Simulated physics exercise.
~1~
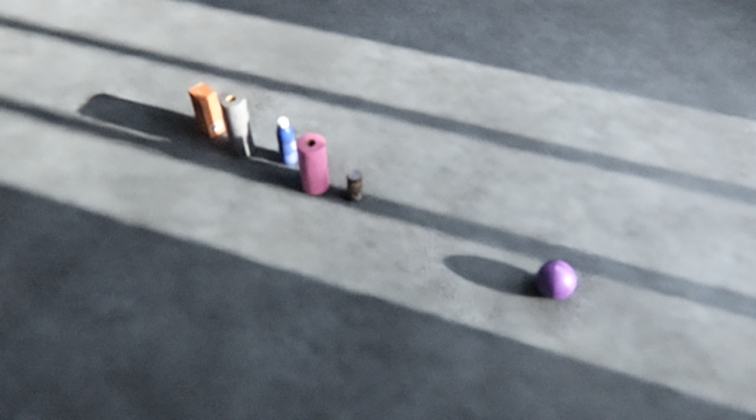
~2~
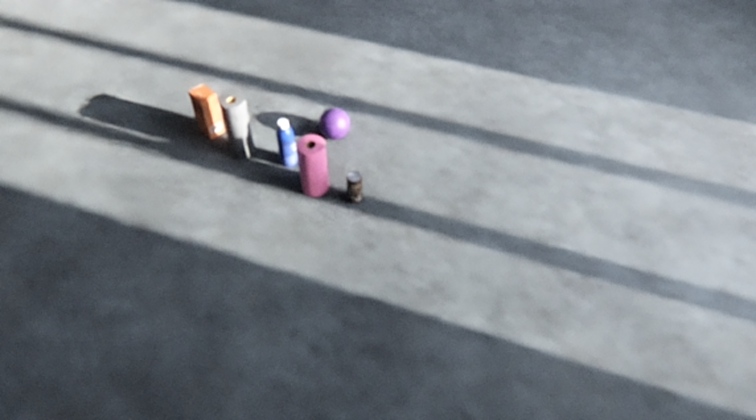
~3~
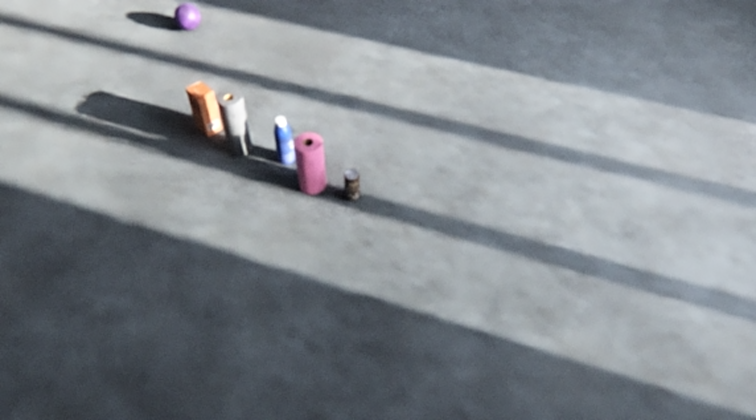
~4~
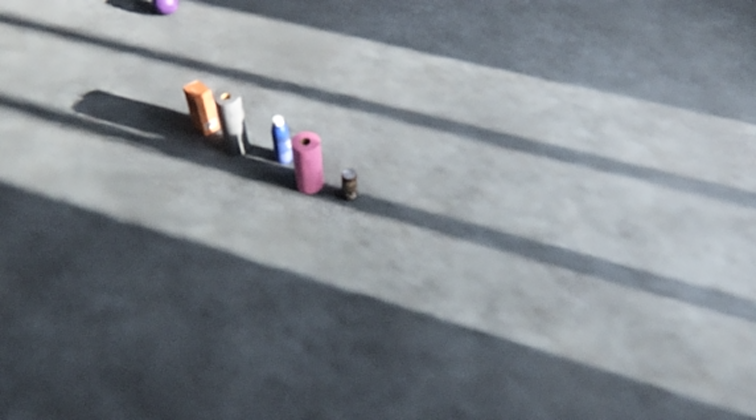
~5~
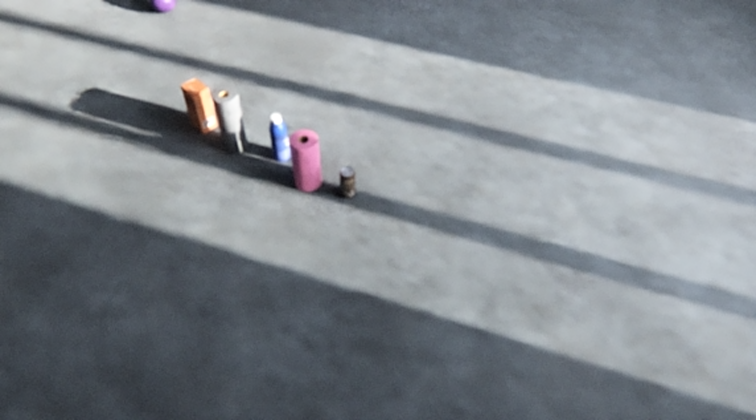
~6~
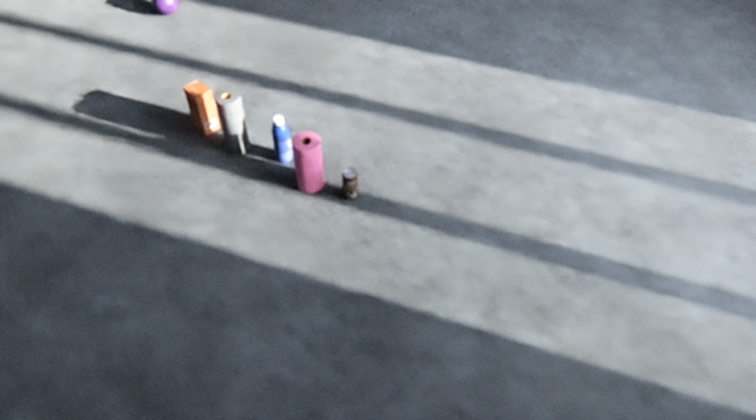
To begin with, a purple ball sits at the lower right of a grey floor striped with shadow, while an orange carton, a grey roll, a blue bottle, a pink roll and a small brown can stand in a slanting row to its left. The ball travels up and to the left, passing just behind the row near the blue bottle and pink roll. It carries on toward the upper left, clear of the orange carton. At the top edge it slows and stays, partly out of view. All five standing objects remain upright in their places.
